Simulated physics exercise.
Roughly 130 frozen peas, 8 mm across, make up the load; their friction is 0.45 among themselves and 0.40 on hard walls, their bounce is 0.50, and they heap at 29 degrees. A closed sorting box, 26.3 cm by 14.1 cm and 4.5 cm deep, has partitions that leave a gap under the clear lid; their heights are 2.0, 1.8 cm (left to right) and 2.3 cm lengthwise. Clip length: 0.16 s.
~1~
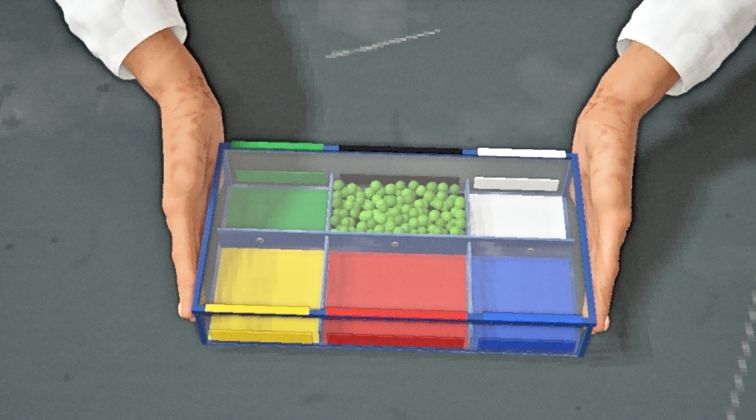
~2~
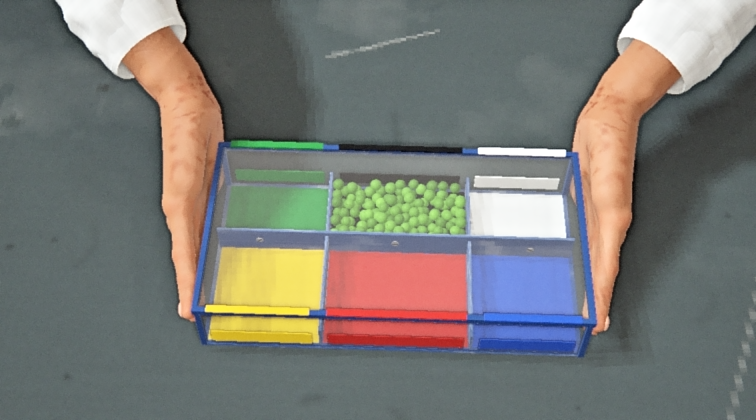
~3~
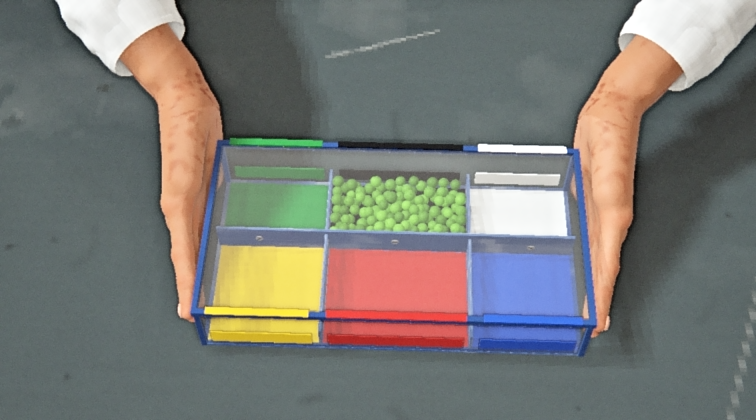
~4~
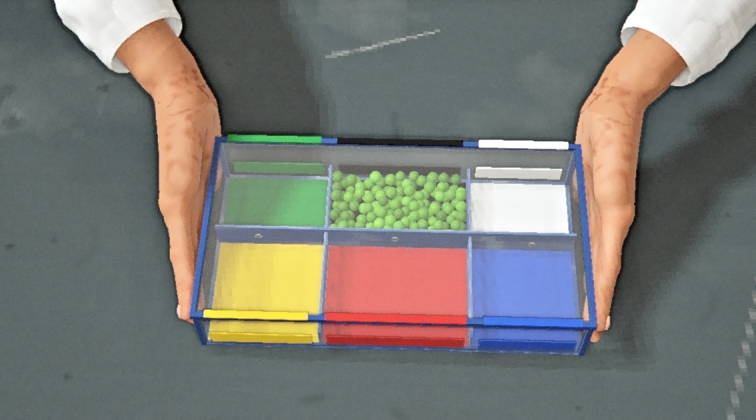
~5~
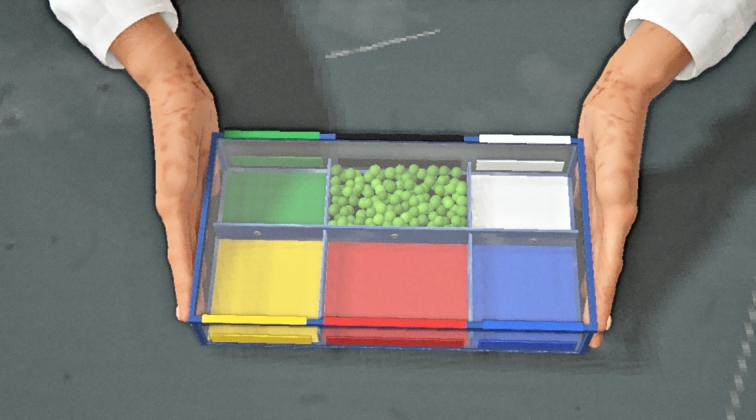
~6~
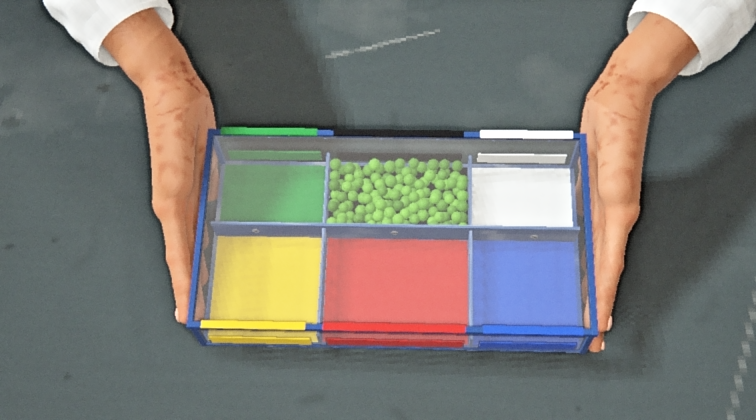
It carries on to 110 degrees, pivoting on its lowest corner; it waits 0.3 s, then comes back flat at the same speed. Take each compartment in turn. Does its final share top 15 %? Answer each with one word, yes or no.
Red compartment: Yes. Blue compartment: No. Green compartment: No. Yellow compartment: Yes. White compartment: No. Black compartment: No.
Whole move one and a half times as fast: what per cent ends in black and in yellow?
In that case black keeps 0 per cent while yellow keeps 35 per cent.
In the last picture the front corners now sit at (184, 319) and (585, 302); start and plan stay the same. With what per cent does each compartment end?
Per cent at the finish: Red 0, blue 0, green 0, yellow 100, white 0, black 0.
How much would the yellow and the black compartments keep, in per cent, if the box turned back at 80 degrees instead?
Yellow: 10, black: 55 (per cent).
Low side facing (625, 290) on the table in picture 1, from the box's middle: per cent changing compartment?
Roughly 100 % of the pieces.
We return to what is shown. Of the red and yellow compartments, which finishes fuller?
The red one.
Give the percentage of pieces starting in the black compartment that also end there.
That compartment keeps close to 0 per cent of its own pieces.
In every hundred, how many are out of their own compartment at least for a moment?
Estimate: Near 100 %.
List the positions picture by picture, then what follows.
Box tilt 0 degrees, front corners at (198, 307) and (590, 320); black 100 %, in the first frame.
Box tilt 1 degrees, front corners at (198, 308) and (590, 320), in the second frame.
Box tilt 2 degrees, front corners at (197, 310) and (590, 321), in the third frame.
Box tilt 5 degrees, front corners at (196, 313) and (590, 323), lowest corner left front, in the fourth frame.
Box tilt 9 degrees, front corners at (195, 317) and (591, 326), lowest corner left front, in the fifth frame.
Box tilt 14 degrees, front corners at (193, 322) and (591, 330), lowest corner left front; black 100 %, in the sixth frame.
Then, 0.89 s after the last picture, tilt 110 degrees; red 70 %, blue 5 %, yellow 20 %, black 5 %.
Then, 1.48 s after the last picture, tilt 60 degrees; red 60 %, blue 5 %, yellow 35 %.
Then, 2.13 s after the last picture, tilt 0 degrees; red 60 %, blue 5 %, yellow 35 %.
In the end, red 60 %, blue 5 %, green 0 %, yellow 35 %, white 0 %, black 0 %.
